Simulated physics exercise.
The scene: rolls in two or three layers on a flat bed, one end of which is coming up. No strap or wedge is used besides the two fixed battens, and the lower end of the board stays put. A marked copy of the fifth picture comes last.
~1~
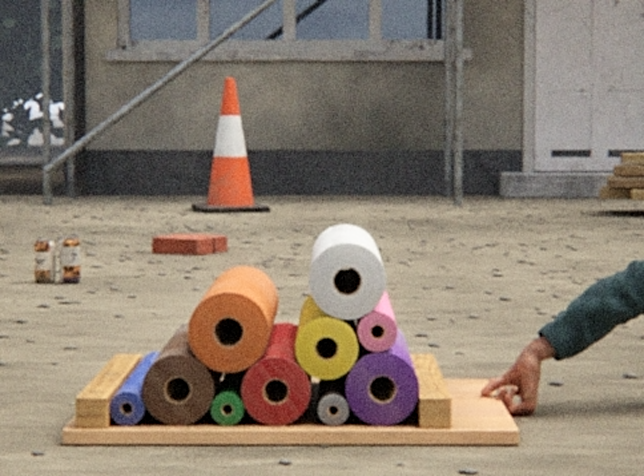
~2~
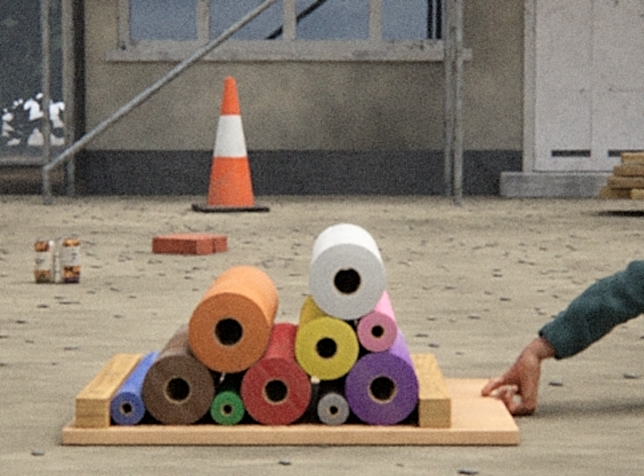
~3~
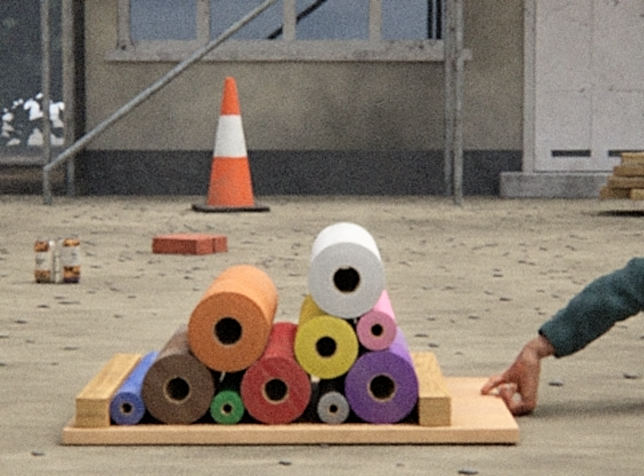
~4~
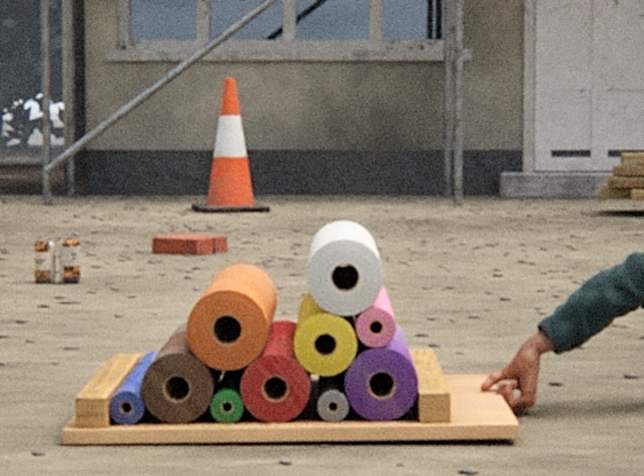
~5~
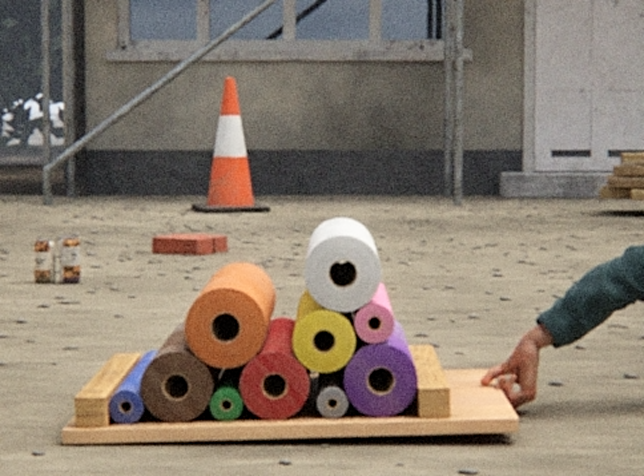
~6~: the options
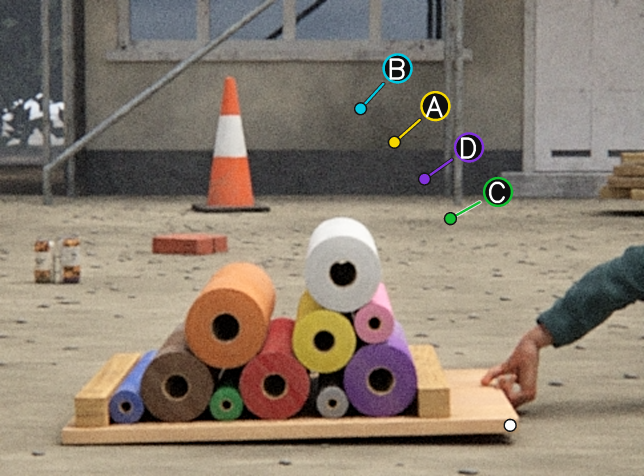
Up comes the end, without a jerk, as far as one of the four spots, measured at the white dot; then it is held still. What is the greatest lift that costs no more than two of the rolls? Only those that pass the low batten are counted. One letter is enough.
The last mark within the limit is D.
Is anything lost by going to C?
No.
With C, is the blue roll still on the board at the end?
Yes.
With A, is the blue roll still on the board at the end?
Yes.
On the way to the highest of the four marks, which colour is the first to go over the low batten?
First is the orange one.
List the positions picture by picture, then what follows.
In the first picture, yellow roll (327, 348); pink roll (378, 332); white roll (347, 281).
In the second picture, white roll (347, 281); board (294, 395).
In the third picture, board (294, 394); purple roll (382, 387); pink roll (377, 330); grey roll (333, 409).
In the fourth picture, board (294, 392); blue roll (127, 407); brown roll (177, 388).
In the fifth picture, board (293, 390); blue roll (126, 407); brown roll (176, 387).
On the marked copy, A at (394, 142); B at (361, 109); C at (451, 219); D at (424, 179); the white dot at (510, 426).
With D. Early on, board at 22°.
Further on, board at 35°.
At the end, board at 35°, two over the low batten (orange, white).
As for the rest, A three over the low batten (orange, yellow, white); B three over the low batten (orange, yellow, white); C none over the low batten.
